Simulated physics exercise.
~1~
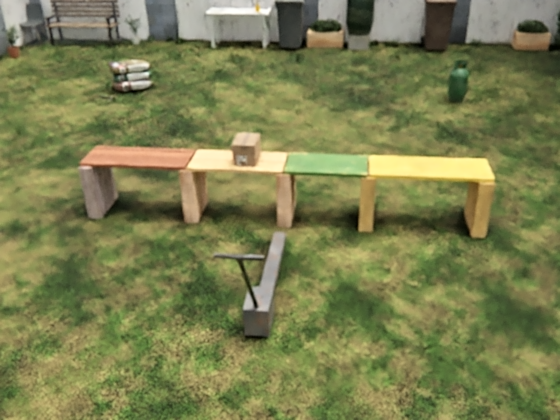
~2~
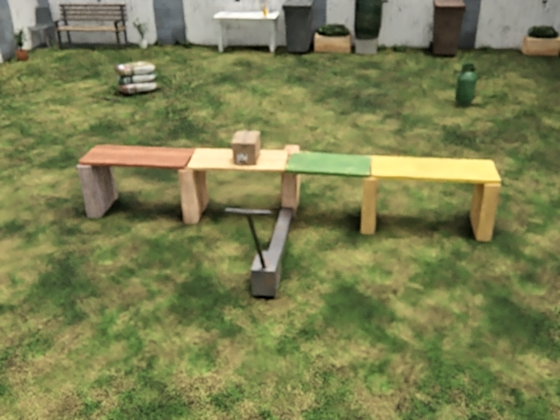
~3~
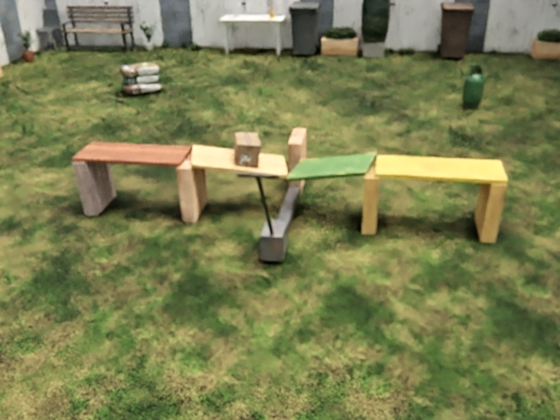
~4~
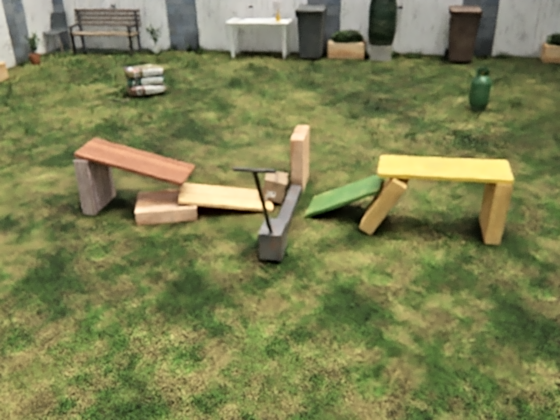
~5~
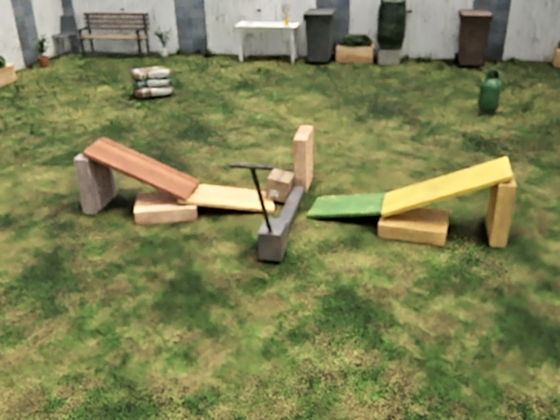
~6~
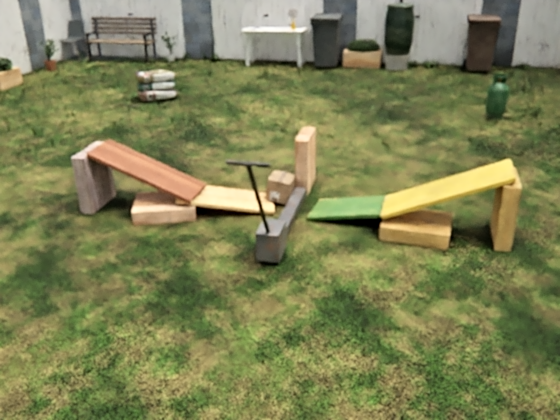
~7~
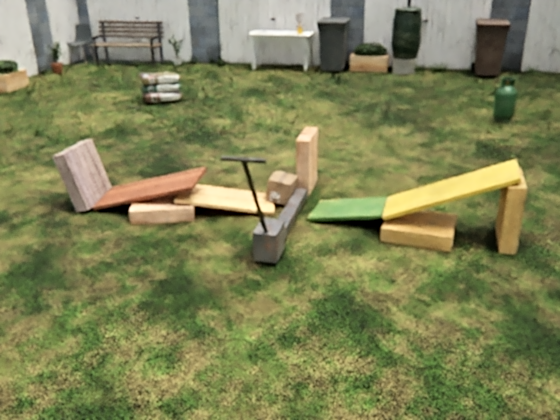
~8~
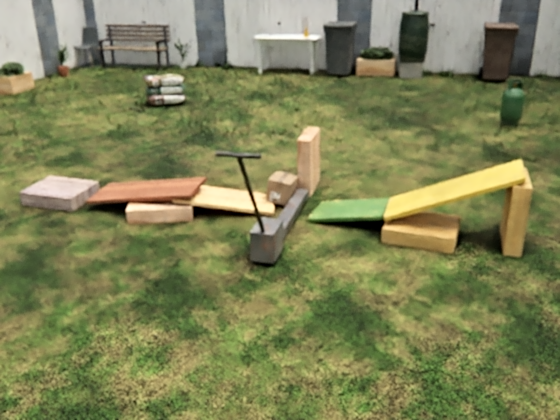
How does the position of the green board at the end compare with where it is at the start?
At the start the green board lies level on top of the uprights as part of the raised row. By the end it has dropped down to the grass, lying at a slight tilt at the low end of the sloping yellow board.
In this clip, a narrow floor jack pushes the middle upright of a row of boards backward, and the boards on both sides drop as neighbouring uprights topple. The far left upright falls outward last, leaving the yellow board sloping from the standing right upright.
